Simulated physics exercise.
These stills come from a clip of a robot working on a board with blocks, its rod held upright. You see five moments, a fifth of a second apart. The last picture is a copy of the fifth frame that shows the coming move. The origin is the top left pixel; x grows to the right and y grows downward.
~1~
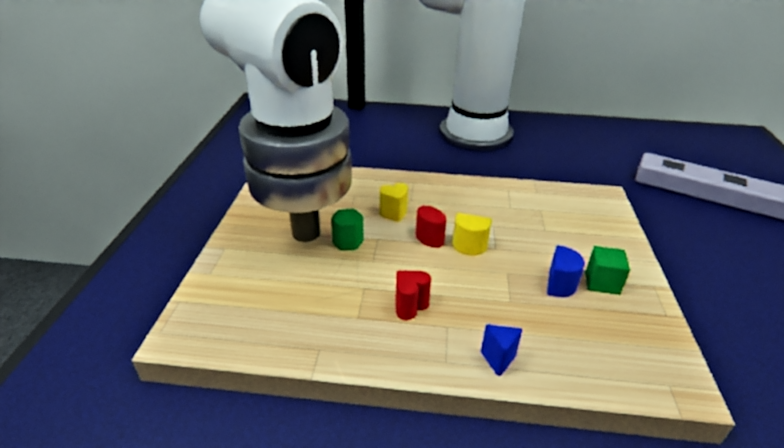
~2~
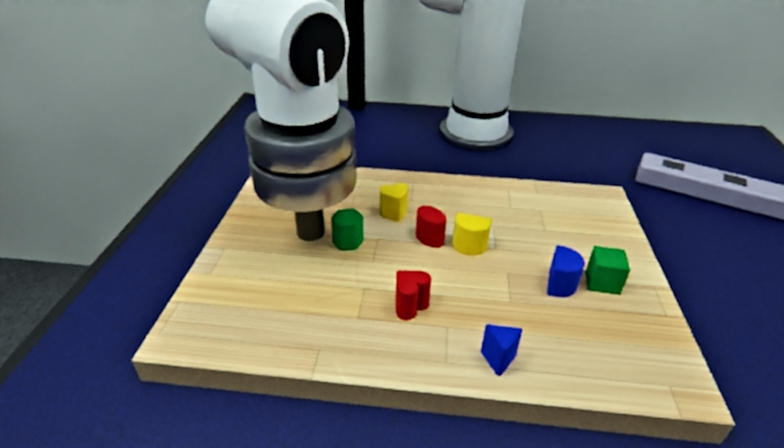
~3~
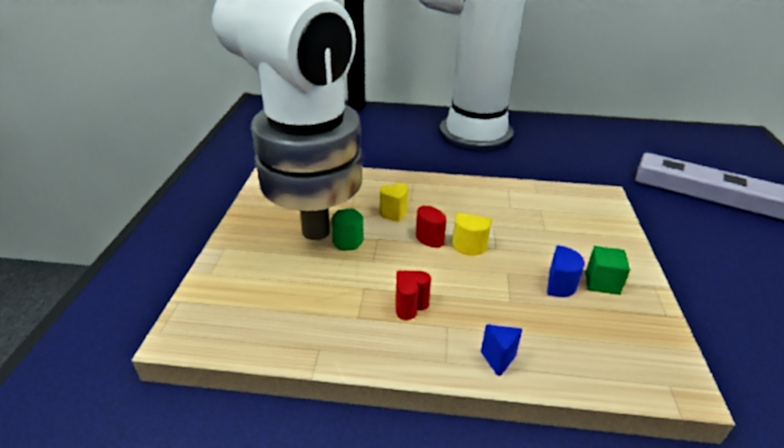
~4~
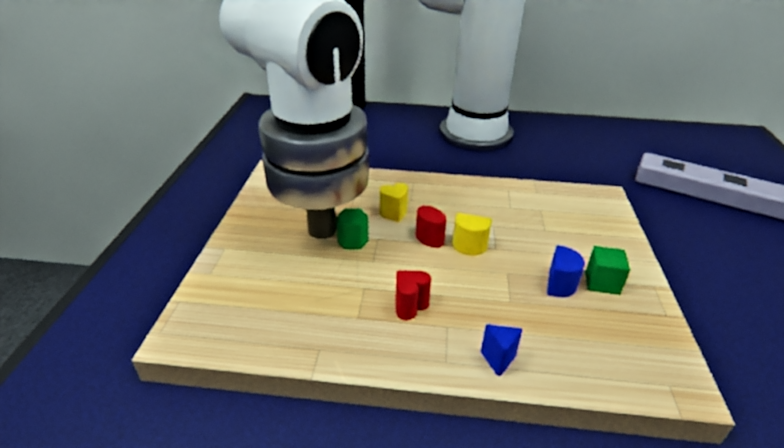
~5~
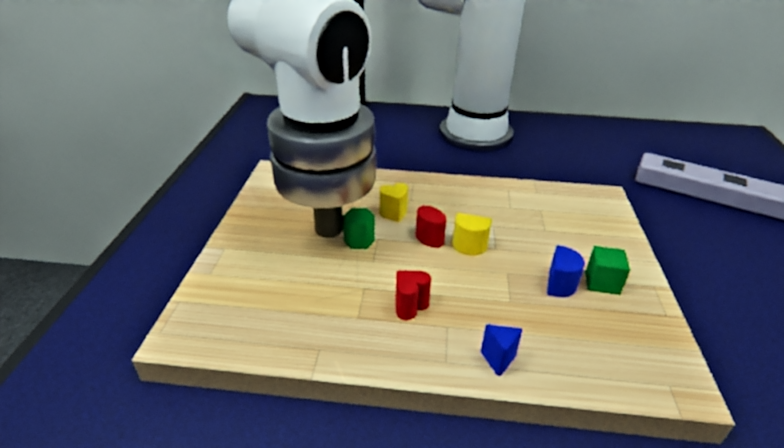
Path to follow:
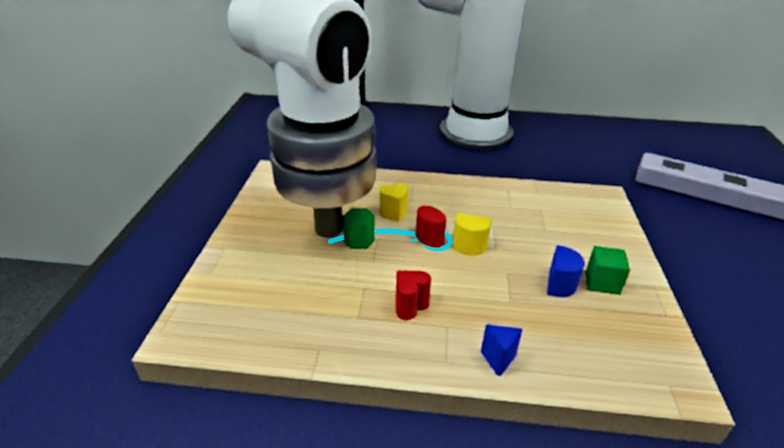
A robot arm with a dark rod moves slightly right across a wooden board, meets the green hexagonal block and nudges it a short way right, while the red, yellow, blue and other green blocks stay still.
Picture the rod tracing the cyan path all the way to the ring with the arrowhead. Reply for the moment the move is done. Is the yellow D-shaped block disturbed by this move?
Shifted out of place.
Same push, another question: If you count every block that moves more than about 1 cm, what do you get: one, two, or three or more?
Answer: 3+.
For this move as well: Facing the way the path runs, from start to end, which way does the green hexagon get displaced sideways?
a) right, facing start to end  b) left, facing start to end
The one that fits is a, right, facing start to end.
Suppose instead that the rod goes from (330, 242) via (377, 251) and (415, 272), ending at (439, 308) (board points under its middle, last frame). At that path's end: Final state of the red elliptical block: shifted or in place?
That one stays where it is.
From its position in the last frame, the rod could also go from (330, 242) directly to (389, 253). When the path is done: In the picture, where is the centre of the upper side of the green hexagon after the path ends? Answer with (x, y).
The answer is (405, 212).
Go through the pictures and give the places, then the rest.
The first frame shows rod tip at (306, 234); block tops, green hexagon at (347, 216); yellow heart block at (395, 189); red elliptical block at (432, 213); yellow D-shaped block at (473, 221).
The second frame shows rod at (311, 233); blocks unchanged.
The third frame shows rod at (316, 232); blocks unchanged.
The fourth frame shows rod at (322, 231); green hexagon at (352, 216).
The fifth frame shows rod at (329, 230); green hexagon at (359, 215); yellow heart block at (395, 189); red elliptical block at (432, 213); yellow D-shaped block at (473, 221).
Path on the board, from (330, 242) by way of (365, 233) and (401, 232) to (437, 240).
The first path, step by step. One third of the way, rod at (366, 221); green hexagon at (391, 215), turned 60° clockwise.
Two thirds of the way, rod at (402, 220); green hexagon at (421, 221), turned 75° clockwise; red elliptical block at (446, 214); yellow D-shaped block at (479, 222).
At the end, rod at (438, 228); green hexagon at (444, 234), turned 135° clockwise; yellow heart block in place; red elliptical block at (467, 219), turned 15° clockwise; yellow D-shaped block at (500, 227).
